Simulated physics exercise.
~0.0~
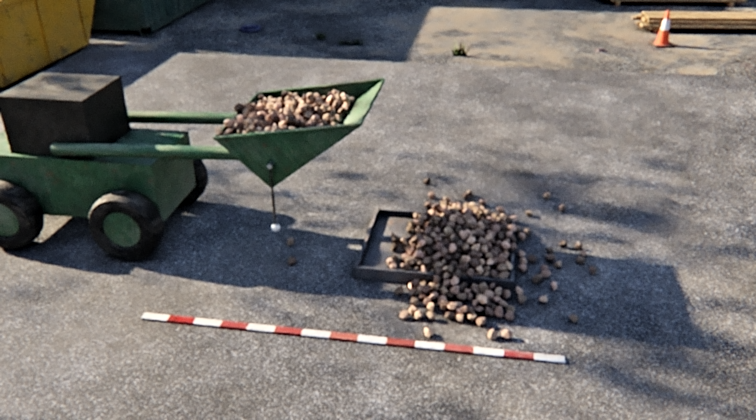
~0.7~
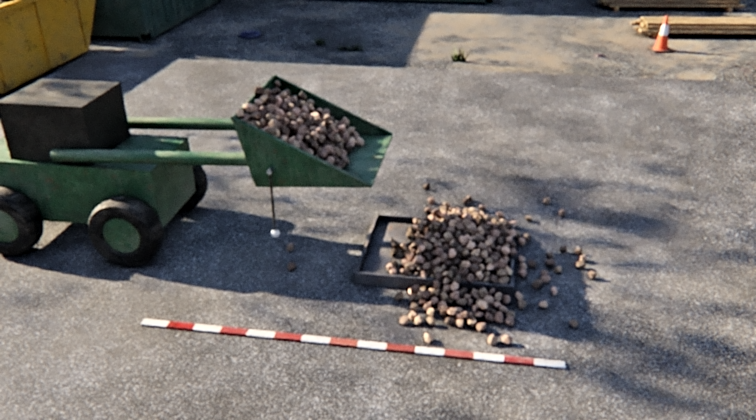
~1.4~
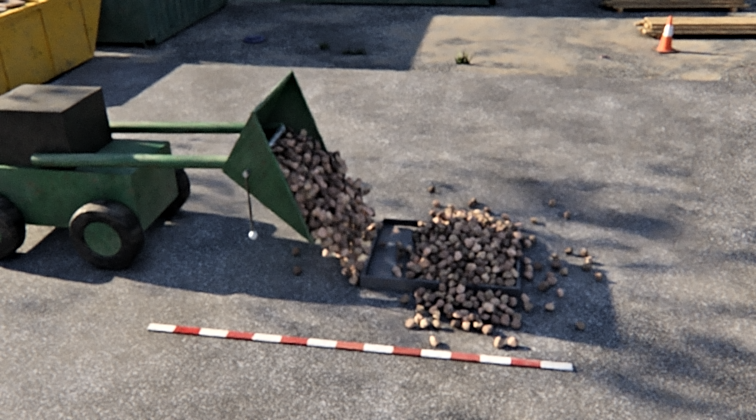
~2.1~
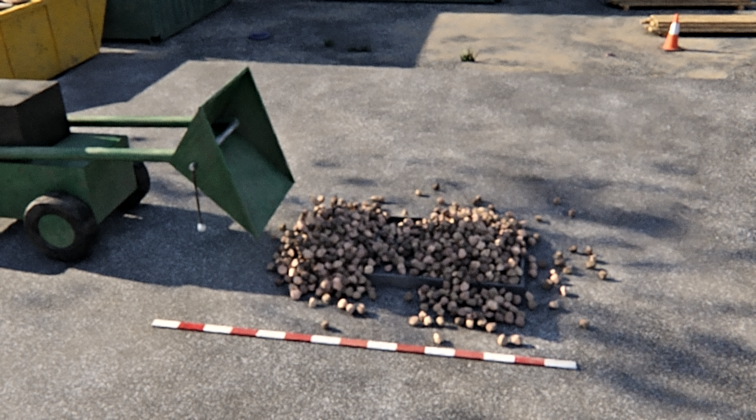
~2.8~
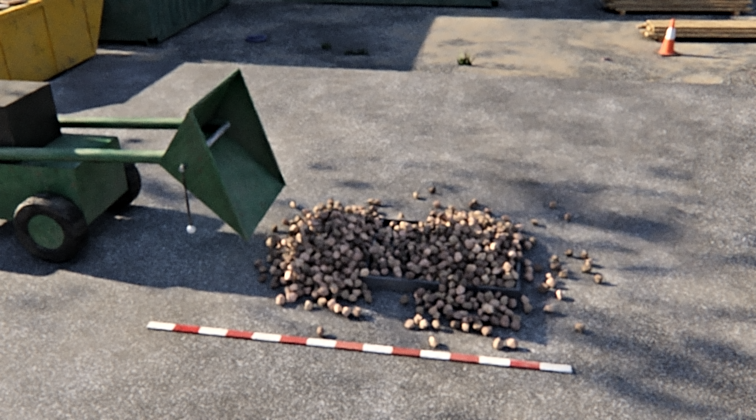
Green wheeled loader tipping brown stones mostly short of a tray already heaped with stones, then backing left with its bucket empty.
